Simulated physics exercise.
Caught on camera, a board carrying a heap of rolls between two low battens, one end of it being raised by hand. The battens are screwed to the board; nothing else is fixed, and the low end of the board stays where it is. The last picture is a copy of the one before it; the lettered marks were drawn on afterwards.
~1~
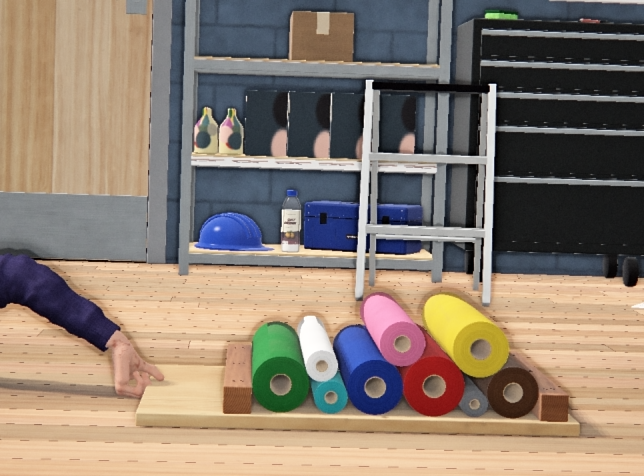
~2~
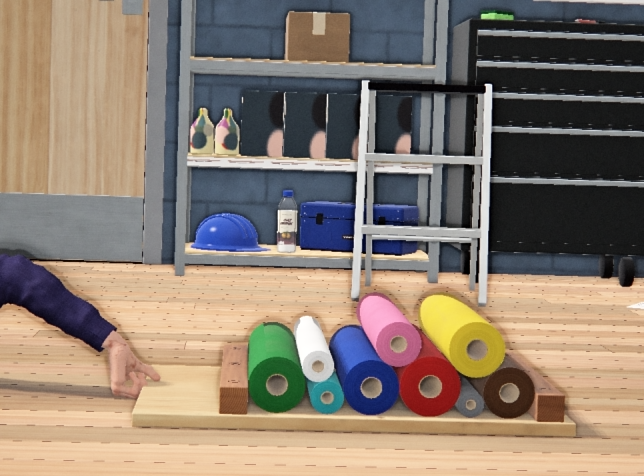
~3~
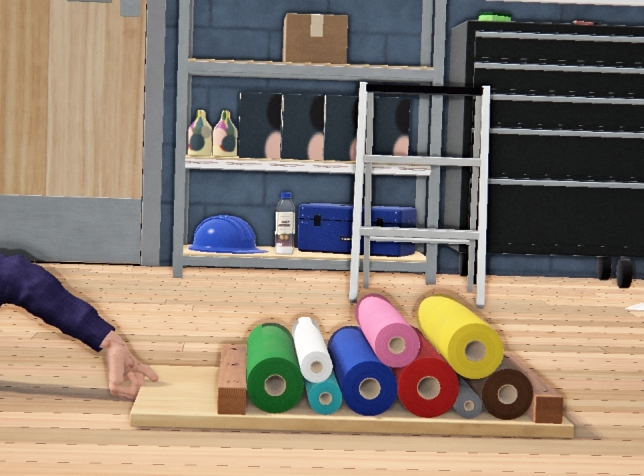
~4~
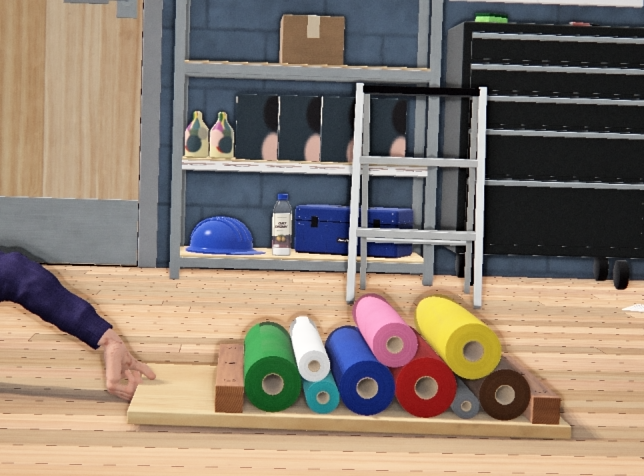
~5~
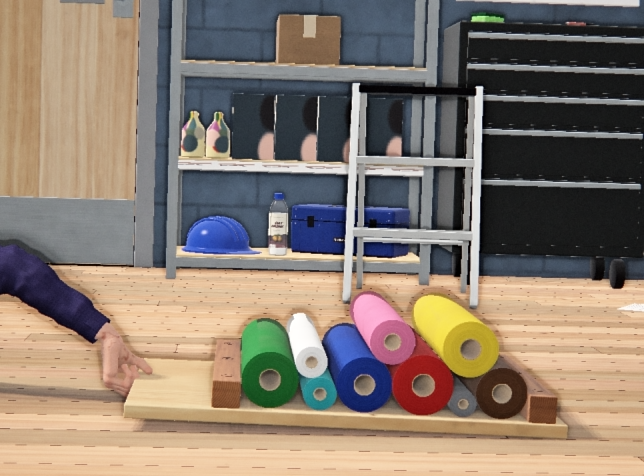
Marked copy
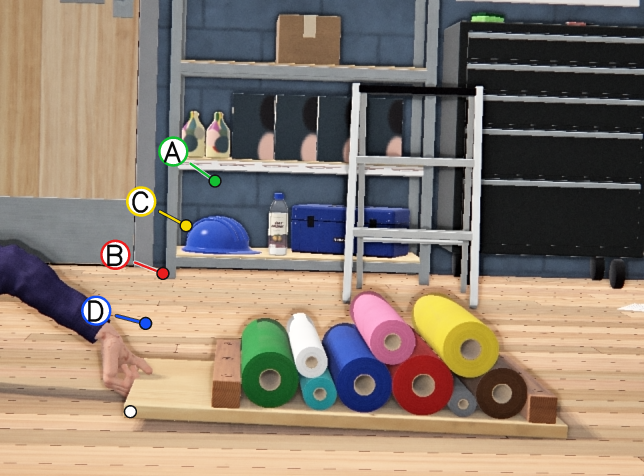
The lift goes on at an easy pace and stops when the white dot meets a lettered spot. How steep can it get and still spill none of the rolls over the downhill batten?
Lift it to A and no more.
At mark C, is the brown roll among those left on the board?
Yes, with C.
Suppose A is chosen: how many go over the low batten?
At A the number is none.
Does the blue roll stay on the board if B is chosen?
Yes, with B.
On the copy, A at (215, 181); B at (163, 274); C at (186, 225); D at (146, 324); the white dot at (130, 412).
On A. First, board at 19°.
Then, board at 34°.
Finally, board at 34°, none over the low batten.
By contrast, B none over the low batten; C none over the low batten; D none over the low batten.
